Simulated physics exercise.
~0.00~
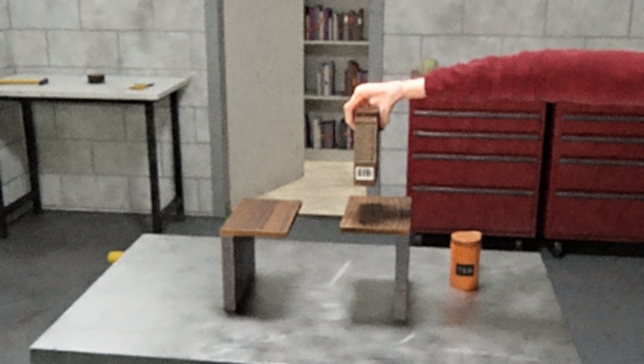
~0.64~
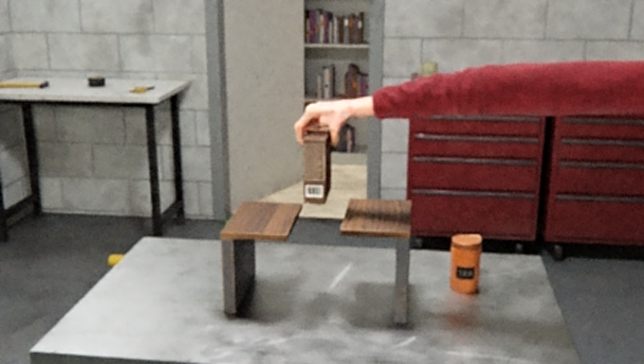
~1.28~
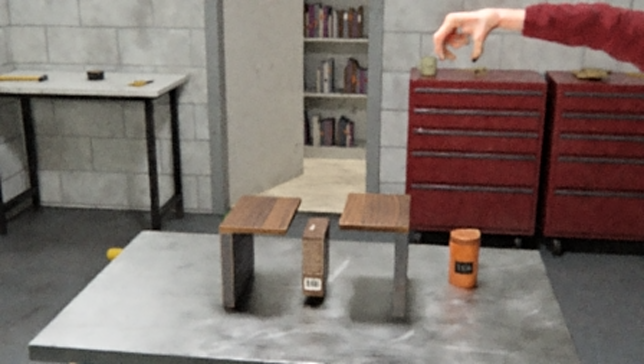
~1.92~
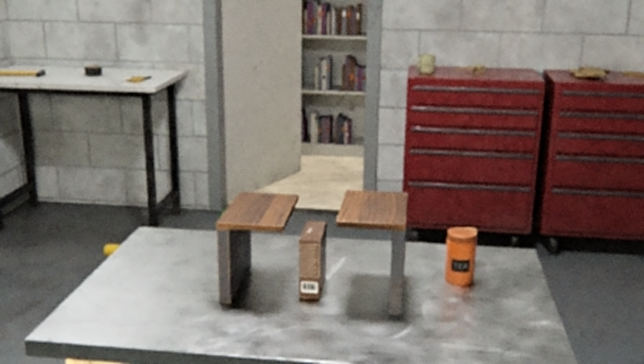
A hand in a red sleeve held a brown packet upright above two wood-topped supports, moved it left over the gap, and let go. The packet ended up standing on the table between them, while the orange jar stayed put at the right.
